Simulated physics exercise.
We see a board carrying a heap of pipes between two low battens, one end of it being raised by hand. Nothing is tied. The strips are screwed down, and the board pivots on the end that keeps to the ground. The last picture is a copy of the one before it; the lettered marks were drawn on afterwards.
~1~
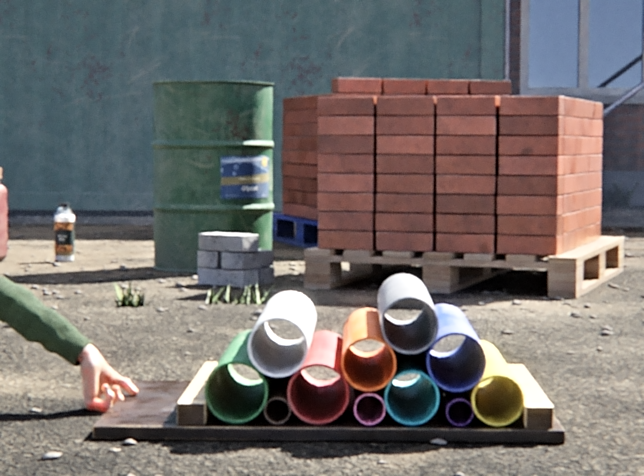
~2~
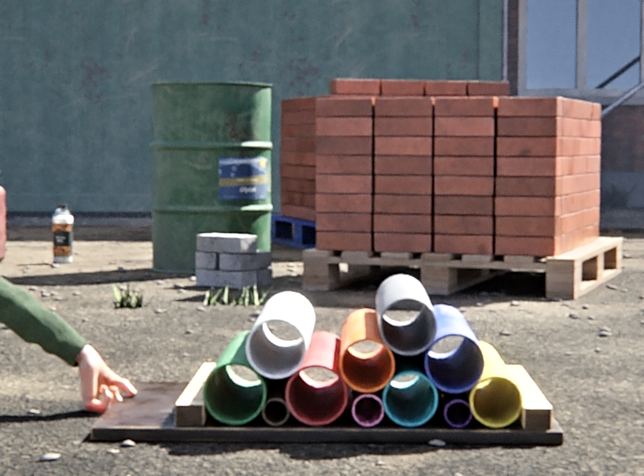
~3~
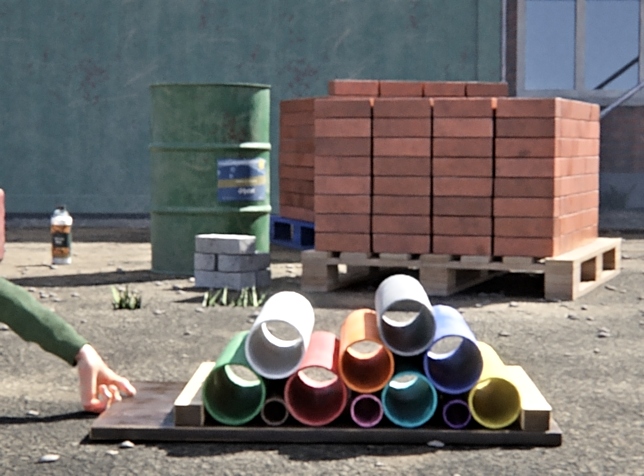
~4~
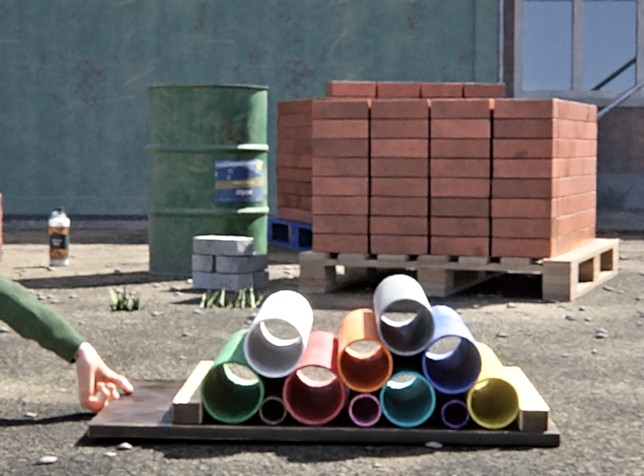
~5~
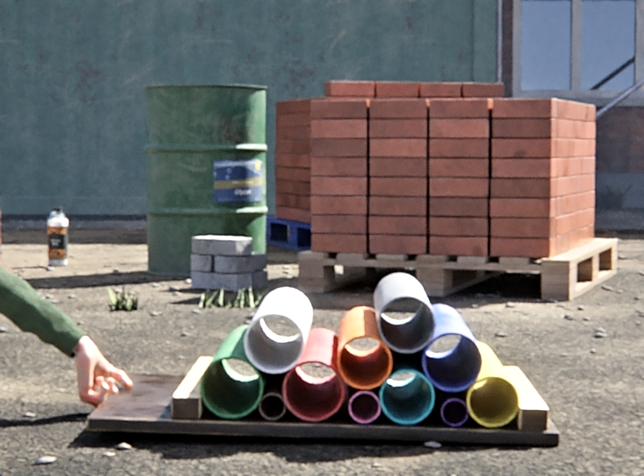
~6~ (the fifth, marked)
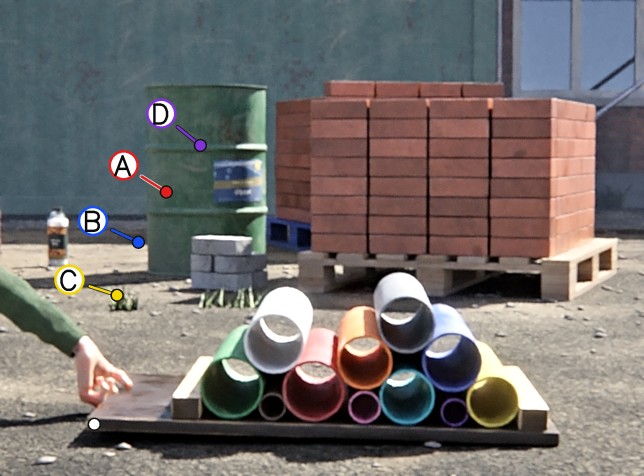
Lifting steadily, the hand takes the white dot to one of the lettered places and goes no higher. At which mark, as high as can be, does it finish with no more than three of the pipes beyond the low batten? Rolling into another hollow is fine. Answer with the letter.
No higher than D.
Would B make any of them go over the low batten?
No.
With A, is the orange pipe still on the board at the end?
The orange pipe: Yes.
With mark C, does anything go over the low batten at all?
At C: No.
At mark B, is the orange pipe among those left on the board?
Yes, with B.
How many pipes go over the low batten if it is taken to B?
With B, none.
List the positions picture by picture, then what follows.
The first picture shows pink pipe (370, 409); turquoise pipe (412, 398); purple pipe (460, 412).
The second picture shows purple pipe (458, 413); yellow pipe (496, 401).
The third picture shows board (328, 400); green pipe (233, 393); brown pipe (275, 412); red pipe (316, 395).
The fourth picture shows board (326, 399); green pipe (232, 392); brown pipe (273, 411); purple pipe (455, 414).
The fifth picture shows board (326, 396); green pipe (231, 387); brown pipe (272, 407).
On the marked copy, A at (166, 192); B at (139, 242); C at (117, 295); D at (201, 145); the white dot at (94, 424).
Taking D. A third of the way, board at 21°.
Two thirds of the way, board at 39°.
When it is over, board at 39°, two over the low batten (blue, grey).
As for the rest, A one over the low batten (blue); B none over the low batten; C none over the low batten.
